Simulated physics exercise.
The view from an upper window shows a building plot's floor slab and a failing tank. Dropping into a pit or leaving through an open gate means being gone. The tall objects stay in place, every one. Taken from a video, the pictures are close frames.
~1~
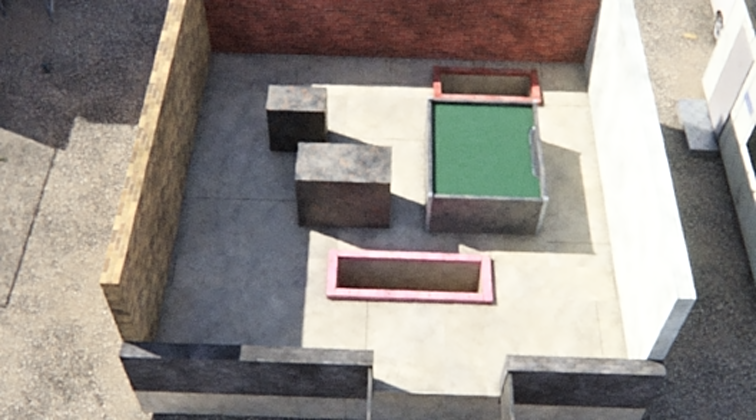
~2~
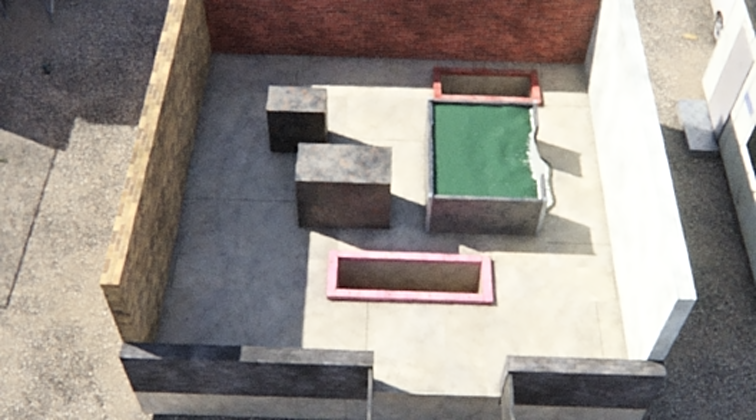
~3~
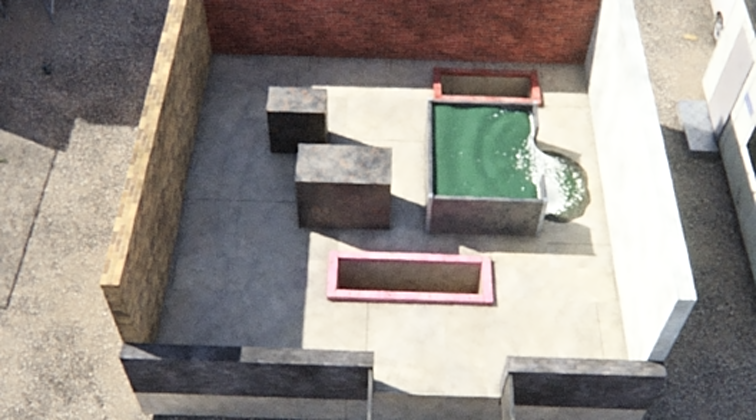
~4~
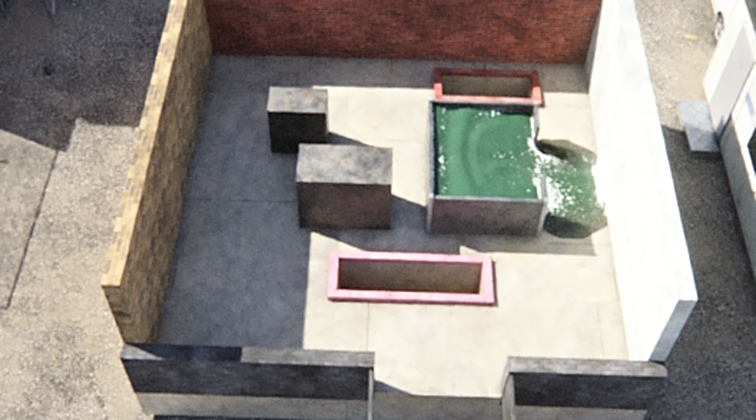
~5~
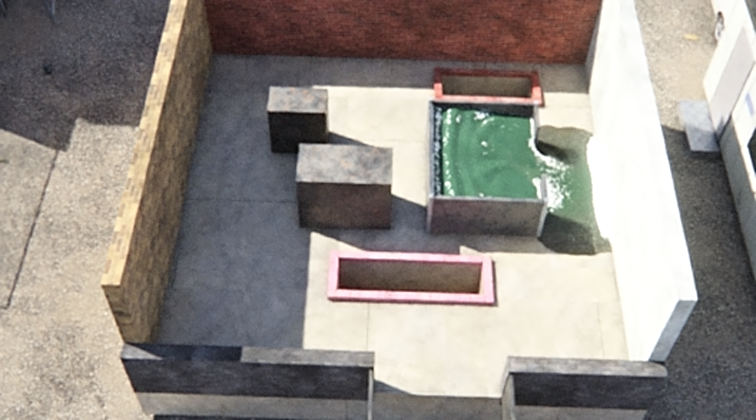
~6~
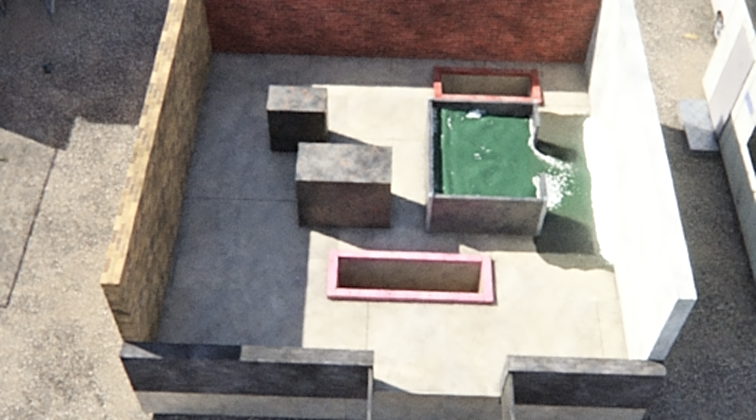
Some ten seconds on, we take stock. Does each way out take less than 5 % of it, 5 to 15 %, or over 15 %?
Outcome: As it plays out the gate sits in the middle - five to fifteen per cent. As it plays out the pink pit never reaches five per cent. As it plays out the red pit sits in the middle - five to fifteen per cent.
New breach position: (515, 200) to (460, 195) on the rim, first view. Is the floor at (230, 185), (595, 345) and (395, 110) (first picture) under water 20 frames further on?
Point 1: Unwetted; point 2: Inundated; point 3: Unwetted.
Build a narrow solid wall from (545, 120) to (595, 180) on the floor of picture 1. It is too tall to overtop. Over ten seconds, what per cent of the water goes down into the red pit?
Red: 2 %.
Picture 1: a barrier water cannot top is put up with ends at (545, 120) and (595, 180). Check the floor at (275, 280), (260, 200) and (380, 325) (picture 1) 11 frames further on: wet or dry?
First spared, second spared, third spared.
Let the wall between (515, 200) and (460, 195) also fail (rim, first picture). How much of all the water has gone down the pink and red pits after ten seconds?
I'd say the pink pit gets around 35 percent and the red pit around 0 percent.
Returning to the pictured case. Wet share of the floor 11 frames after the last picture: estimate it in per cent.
By my count, 30 percent.
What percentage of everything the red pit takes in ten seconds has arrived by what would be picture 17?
Around 10 percent.
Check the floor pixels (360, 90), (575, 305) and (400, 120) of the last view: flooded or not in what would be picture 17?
Note - in order: Not inundated / inundated / not inundated.
A moment on, water covers 15 % of the floor; the gate 0 %, the pink pit 0 %, the red pit 0 %.
Next, water covers 30 % of the floor; the gate 0 %, the pink pit 0 %, the red pit 1 %.
Then, water covers 50 % of the floor; the gate 2 %, the pink pit 0 %, the red pit 5 %.
Later, water covers 75 % of the floor; the gate 7 %, the pink pit 0 %, the red pit 9 %.
In the end, water covers 95 % of the floor; the gate 11 %, the pink pit 0 %, the red pit 10 %.
